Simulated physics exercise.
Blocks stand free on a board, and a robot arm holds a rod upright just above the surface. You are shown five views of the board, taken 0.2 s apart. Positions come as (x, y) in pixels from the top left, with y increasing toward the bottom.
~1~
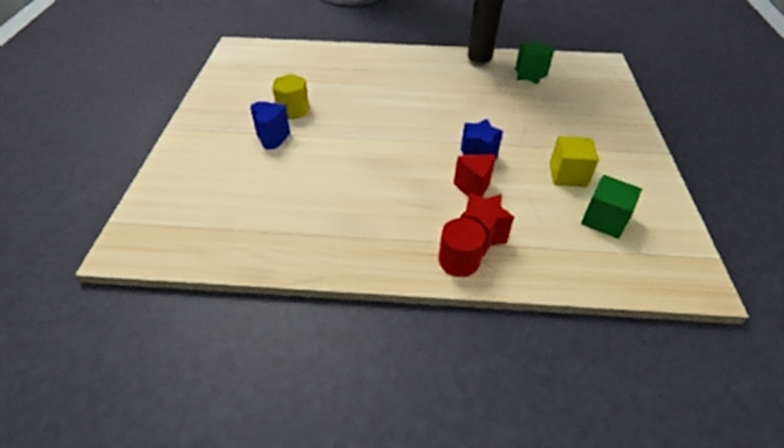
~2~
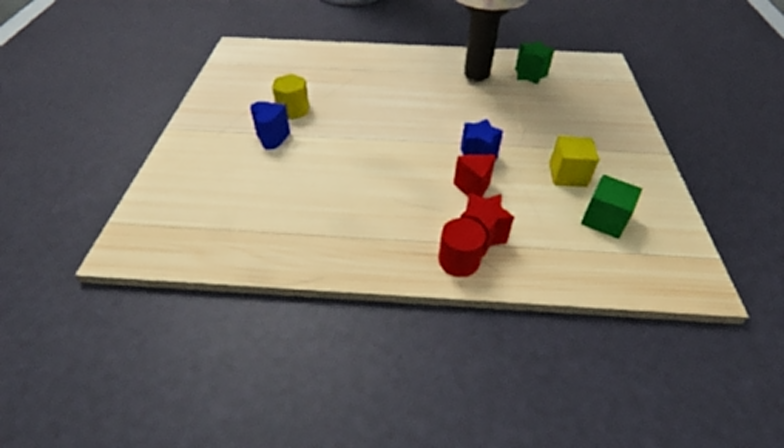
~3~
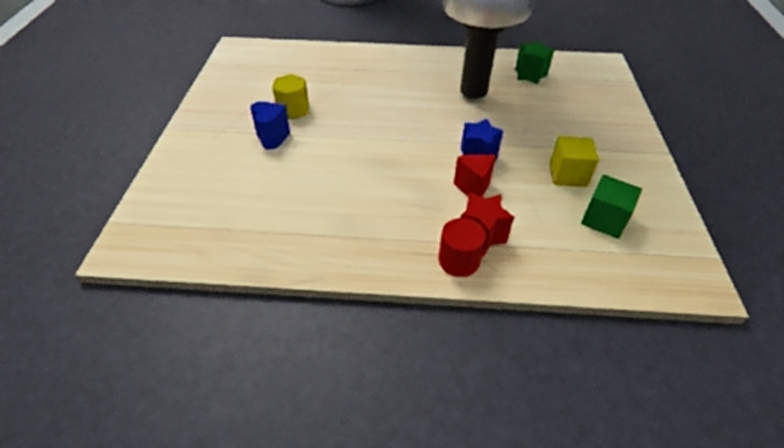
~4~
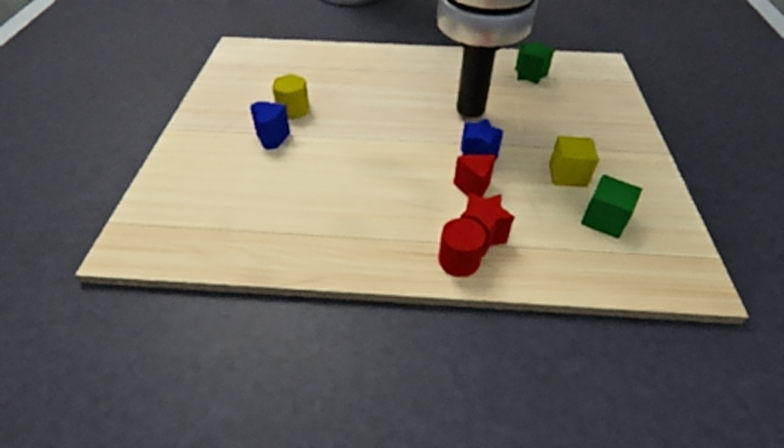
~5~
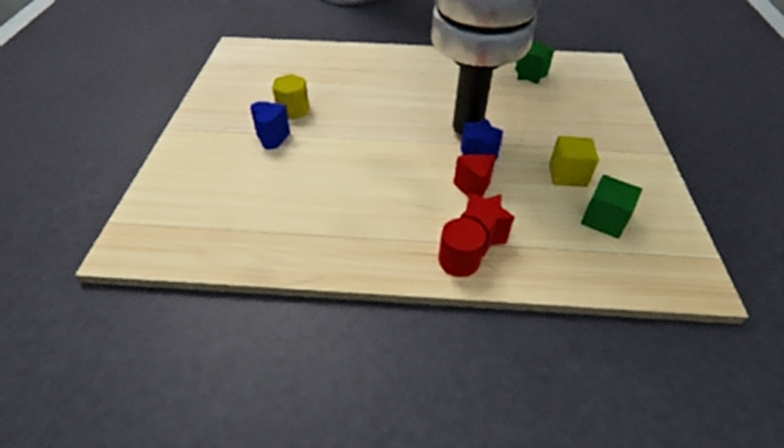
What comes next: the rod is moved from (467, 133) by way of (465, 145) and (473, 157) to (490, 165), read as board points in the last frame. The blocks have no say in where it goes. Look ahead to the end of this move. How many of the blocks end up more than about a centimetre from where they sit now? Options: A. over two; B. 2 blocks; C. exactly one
It's B.
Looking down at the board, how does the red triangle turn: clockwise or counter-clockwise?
It spins with the clock.
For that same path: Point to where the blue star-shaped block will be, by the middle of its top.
Just about (509, 158).
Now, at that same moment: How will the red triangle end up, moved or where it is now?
Moved off its spot.
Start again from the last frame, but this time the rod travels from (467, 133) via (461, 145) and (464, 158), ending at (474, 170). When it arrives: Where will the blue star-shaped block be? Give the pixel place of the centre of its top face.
The spot you're after is about (508, 155) in the image.
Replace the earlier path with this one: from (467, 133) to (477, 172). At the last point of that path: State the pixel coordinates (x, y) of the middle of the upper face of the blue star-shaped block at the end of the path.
Just about (499, 165).
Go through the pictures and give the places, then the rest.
In the first picture, rod's lower end (480, 56); red triangle (478, 162); blue star-shaped block (482, 130); yellow four-sided block (578, 147).
In the second picture, rod (477, 73); blocks still.
In the third picture, rod (474, 91); blocks still.
In the fourth picture, rod (471, 109); blocks still.
In the fifth picture, rod (467, 128); red triangle (478, 162); blue star-shaped block (482, 130); yellow four-sided block (578, 147).
On the path given first. Halfway along, rod (468, 146); blue star-shaped block (488, 142).
At the end, rod (491, 160); red triangle (482, 172), turned 40° clockwise; blue star-shaped block (509, 158); yellow four-sided block still.
